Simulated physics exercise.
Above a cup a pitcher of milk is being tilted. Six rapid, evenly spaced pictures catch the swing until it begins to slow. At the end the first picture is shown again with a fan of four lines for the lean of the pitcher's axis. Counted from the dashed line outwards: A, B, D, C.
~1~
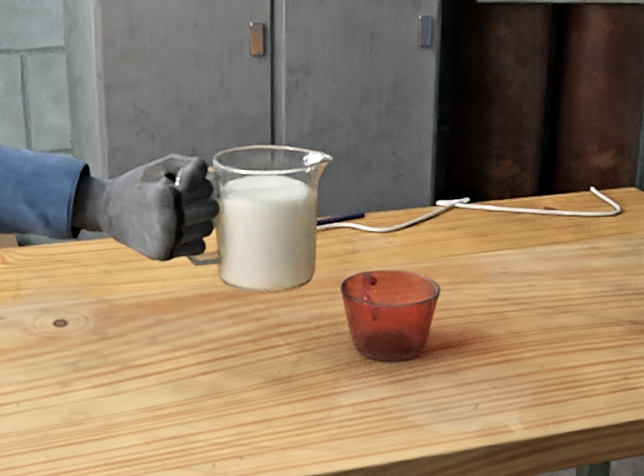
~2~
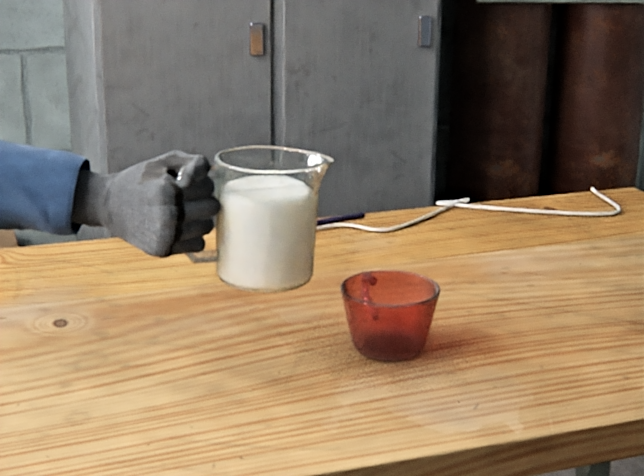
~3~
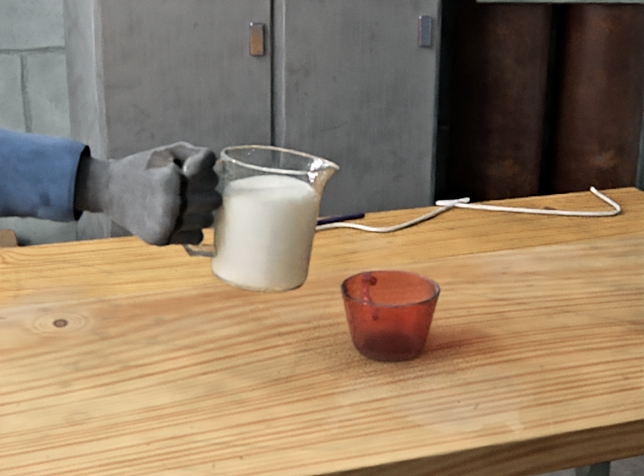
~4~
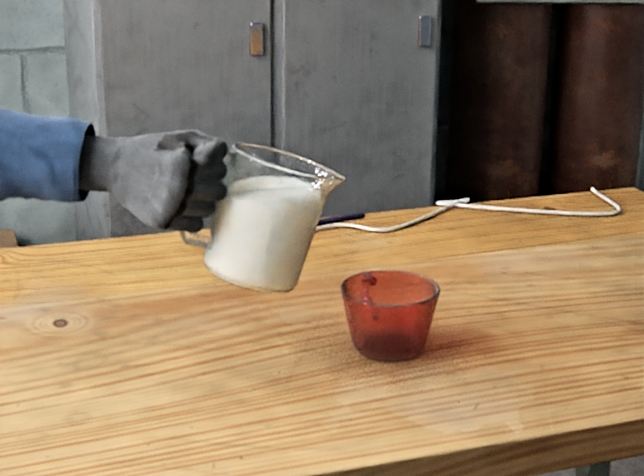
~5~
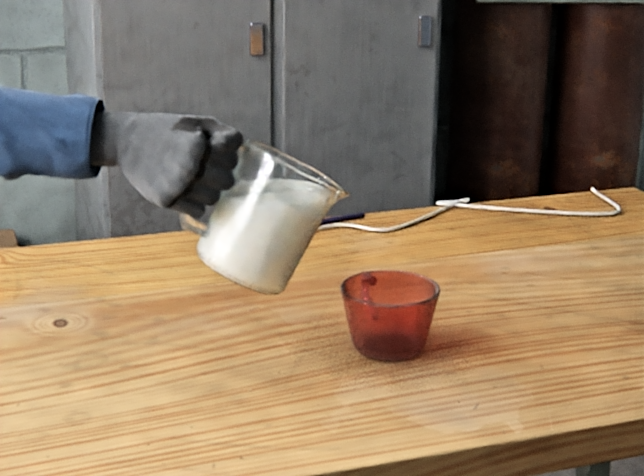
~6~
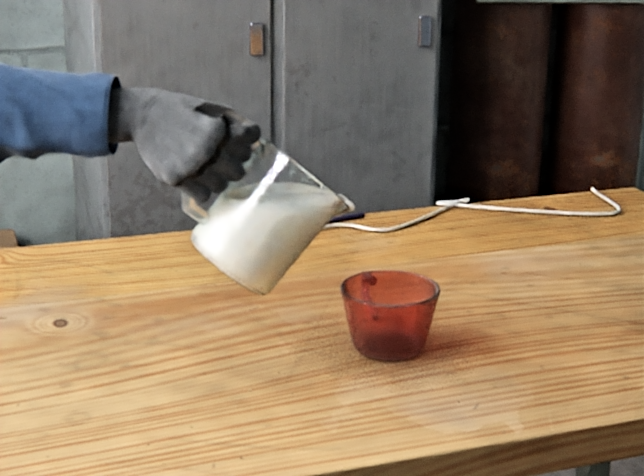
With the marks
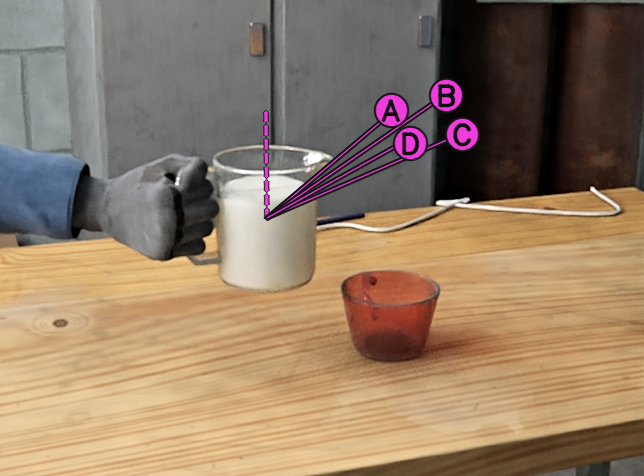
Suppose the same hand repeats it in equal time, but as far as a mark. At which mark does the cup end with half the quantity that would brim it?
B is best.
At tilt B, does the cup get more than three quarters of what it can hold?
No, less.
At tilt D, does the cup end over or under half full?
Over.
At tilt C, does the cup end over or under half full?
Over.
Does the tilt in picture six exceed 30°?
Yes.
On the marked copy, A at (379, 122); B at (431, 104); C at (446, 140); D at (393, 147).
Choosing A, the cup ends with about 35 % of what it can hold.
Choosing B, the cup ends with about 47 % of what it can hold; 4 % of the milk is spilt.
Choosing C, the cup ends with about 78 % of what it can hold; 8 % of the milk is spilt.
Choosing D, the cup ends with about 62 % of what it can hold; 6 % of the milk is spilt.
